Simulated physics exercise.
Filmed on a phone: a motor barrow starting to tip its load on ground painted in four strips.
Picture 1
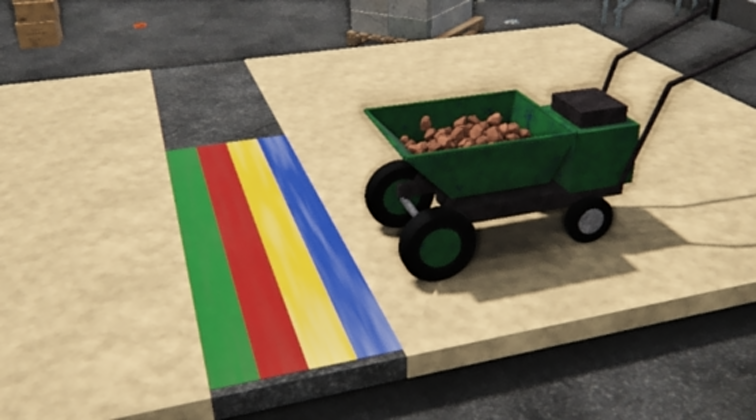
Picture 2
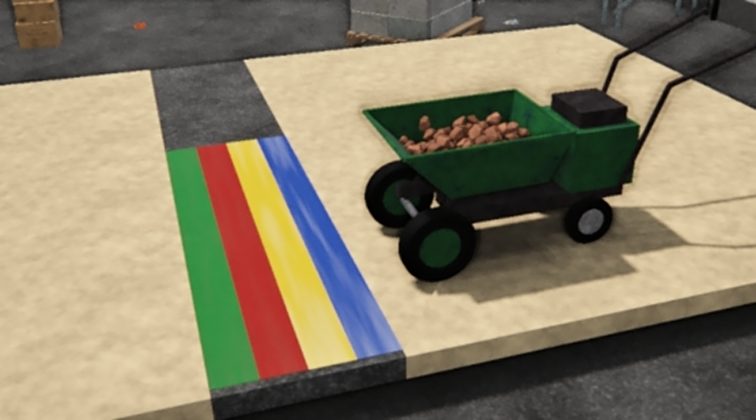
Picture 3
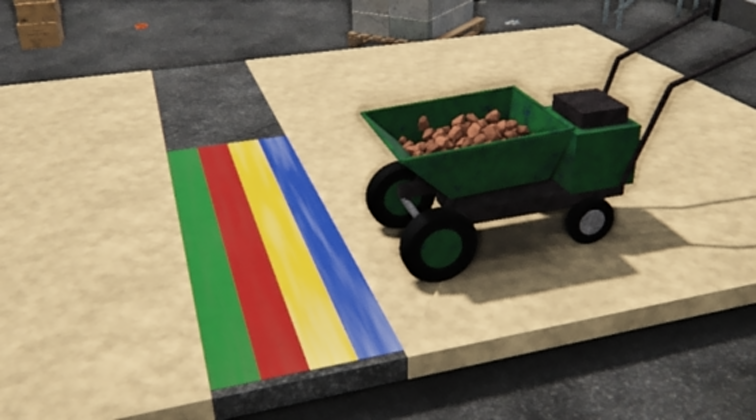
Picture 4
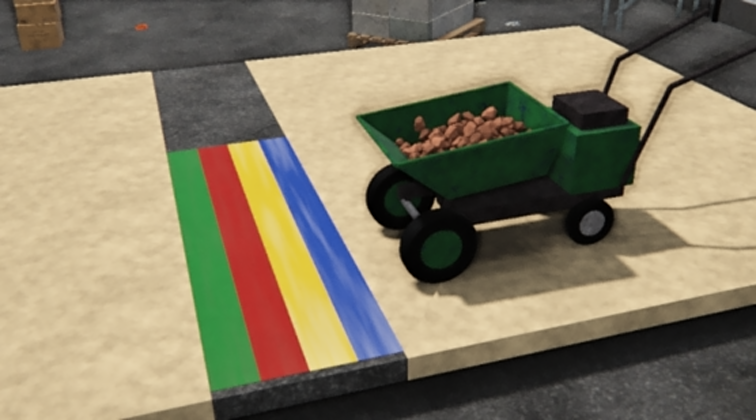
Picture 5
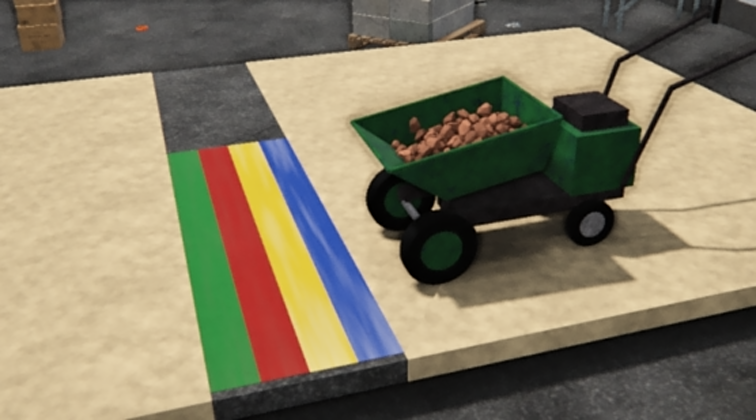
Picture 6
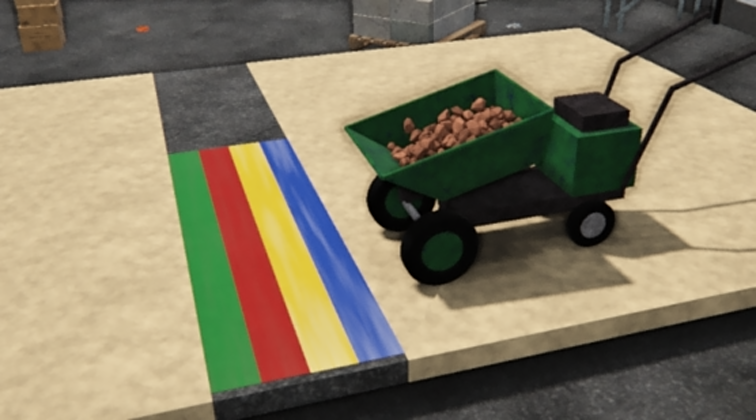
On pale ground beside green, red, yellow and blue strips, a green motor barrow loaded with reddish rubble stayed in place while its skip slowly tilted a little forward toward the left, the rubble still inside.
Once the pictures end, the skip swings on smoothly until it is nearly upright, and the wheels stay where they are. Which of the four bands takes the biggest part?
The heap favours the yellow strip.
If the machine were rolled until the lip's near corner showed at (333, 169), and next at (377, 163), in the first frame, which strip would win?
The first try: That green strip. The second: Red.
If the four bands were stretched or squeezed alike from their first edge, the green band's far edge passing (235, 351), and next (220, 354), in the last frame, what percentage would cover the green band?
The first gives 20 %, the second 20 %.
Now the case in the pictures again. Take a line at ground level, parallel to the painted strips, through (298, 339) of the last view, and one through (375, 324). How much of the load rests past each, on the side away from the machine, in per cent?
Near 50 % and 90 %.
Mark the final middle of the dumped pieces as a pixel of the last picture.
Near (278, 275).
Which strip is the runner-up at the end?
The runner-up: That red strip.
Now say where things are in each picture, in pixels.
In the first picture, lip of the skip near (406, 158), level; top of the load near (476, 133), lumps of rubble; blue strip near (362, 318); yellow strip near (318, 327); red strip near (273, 336); green strip near (226, 345).
In the second picture, lip of the skip near (404, 159), level; top of the load near (476, 133).
In the third picture, lip of the skip near (402, 162), tipped barely; top of the load near (487, 135).
In the fourth picture, lip of the skip near (397, 166), tipped a little; top of the load near (483, 133).
In the fifth picture, lip of the skip near (390, 171), tipped a little; top of the load near (488, 131).
In the sixth picture, lip of the skip near (383, 178), tipped a little; top of the load near (493, 130); blue strip near (364, 322); yellow strip near (320, 330); red strip near (274, 339); green strip near (227, 348).
Shortly afterwards, skip tipped steeply; the whole lot in the skip.
Next, skip tipped right over; the bulk in the skip; only a few over the blue strip; near a quarter over the yellow strip.
Some moments later, skip tipped right over; a little in the skip; only a few over the blue strip; near half over the yellow strip; near a quarter over the red strip; a little over the green strip; a little off the paint.
In the end, skip tipped right over; a little in the skip; only a few over the blue strip; near half over the yellow strip; near a quarter over the red strip; a little over the green strip; a little off the paint.
